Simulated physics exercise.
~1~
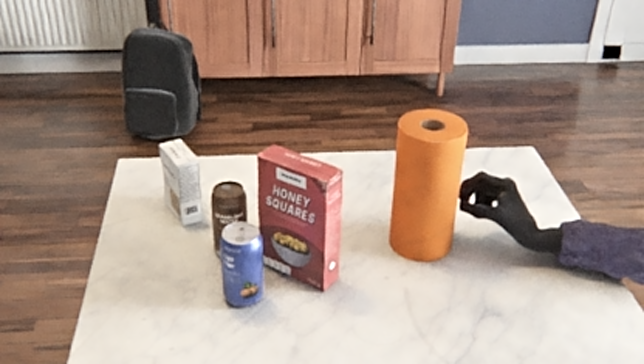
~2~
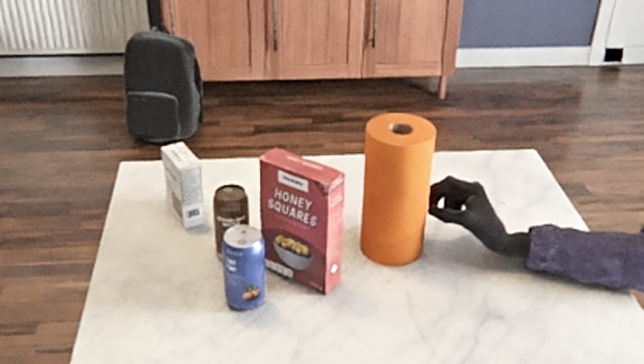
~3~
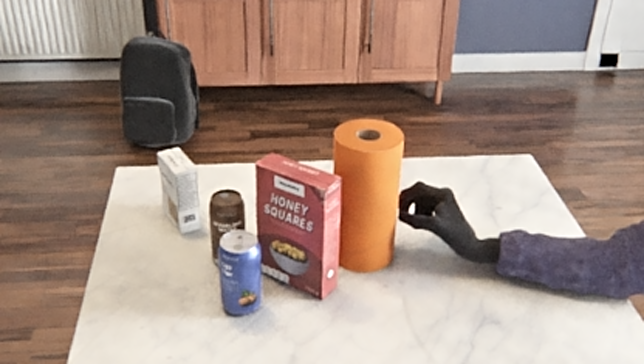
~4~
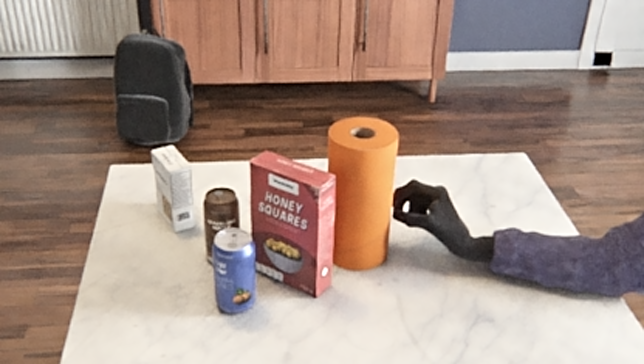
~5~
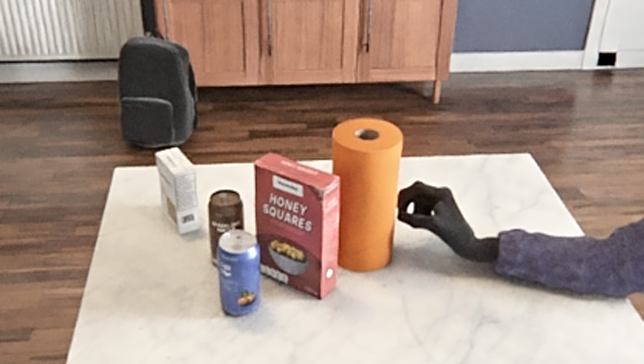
A hand in a purple sleeve gently pushed an orange roll left across a pale tabletop until it stood close to a red cereal box, then stopped, leaving the roll upright and the two cans and white packet undisturbed.
